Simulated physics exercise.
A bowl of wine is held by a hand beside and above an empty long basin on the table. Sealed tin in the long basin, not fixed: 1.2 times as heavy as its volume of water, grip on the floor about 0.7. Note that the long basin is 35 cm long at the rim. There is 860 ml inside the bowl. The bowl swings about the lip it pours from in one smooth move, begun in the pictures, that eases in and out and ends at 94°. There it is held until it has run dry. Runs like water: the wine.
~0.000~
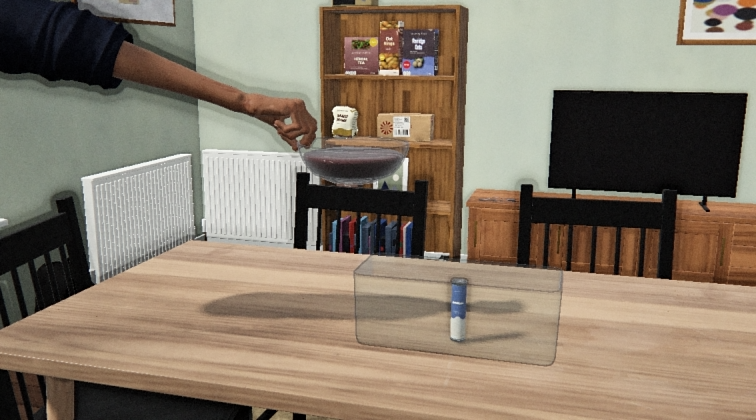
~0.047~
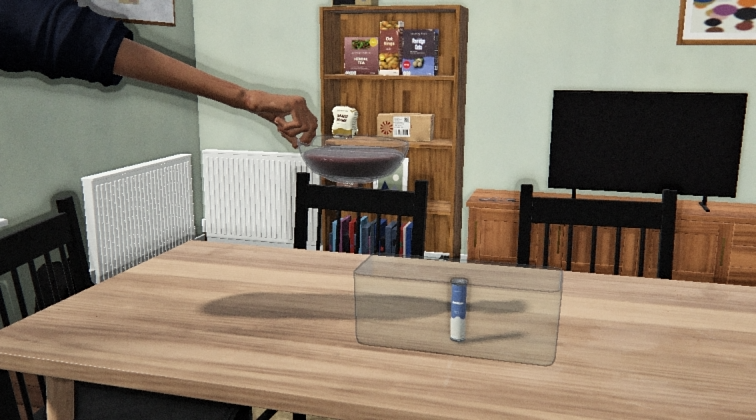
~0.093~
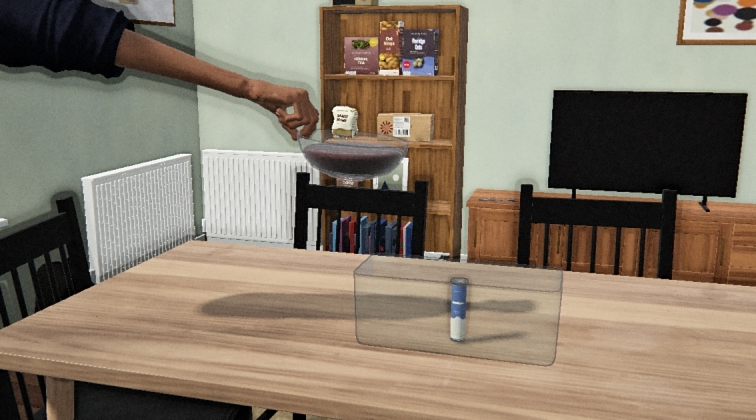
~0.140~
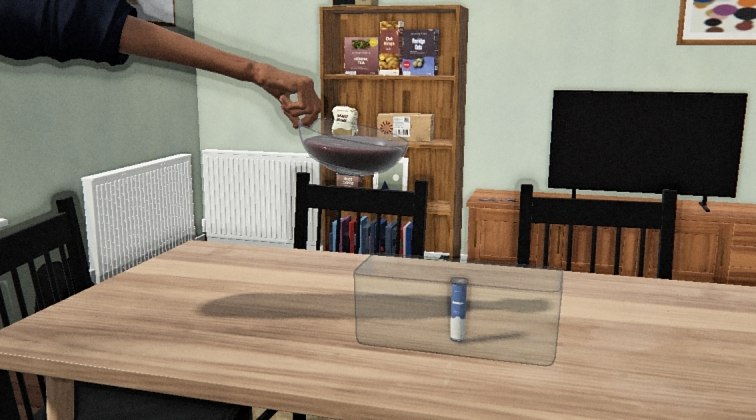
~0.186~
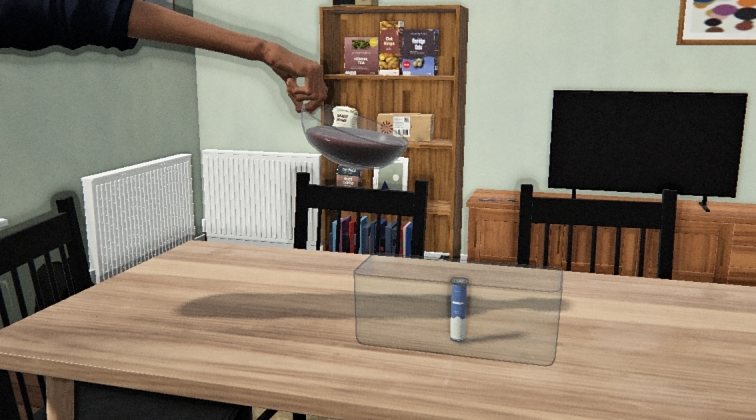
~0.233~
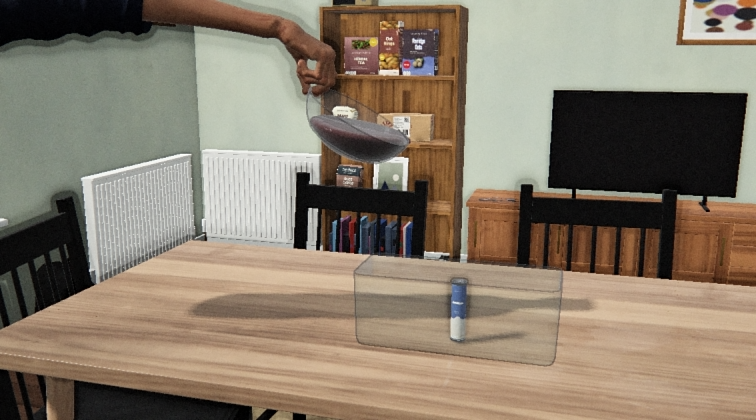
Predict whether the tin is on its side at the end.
Most likely it will capsize.
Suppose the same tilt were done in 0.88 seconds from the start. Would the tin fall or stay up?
In that case the tin overturns.
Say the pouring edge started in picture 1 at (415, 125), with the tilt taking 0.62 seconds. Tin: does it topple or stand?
Result: Tin tipped over.
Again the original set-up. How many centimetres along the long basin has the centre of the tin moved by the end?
Roughly 7.5 cm.
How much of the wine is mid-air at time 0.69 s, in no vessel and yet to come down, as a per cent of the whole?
I'd put it at about 22 per cent of the liquid.
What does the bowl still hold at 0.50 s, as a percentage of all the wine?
Close to 20 percent of the liquid remains at that time.
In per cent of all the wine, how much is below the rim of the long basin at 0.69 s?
Some 76 percent.
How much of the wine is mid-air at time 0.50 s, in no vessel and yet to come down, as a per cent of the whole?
Some 78 % is the figure.
By 0.50 s the tilt is 86° and 20 per cent is still to pour; the tin stands where it began.
By 0.69 s the tilt is 94° and 0 per cent is still to pour; the tin stands where it began.
By 0.89 s the tilt is 94° and 0 per cent is still to pour; the tin leans 27°.
By 1.11 s the tilt is 94° and 0 per cent is still to pour; the tin lies on its side.
At rest the tin lies on its side.
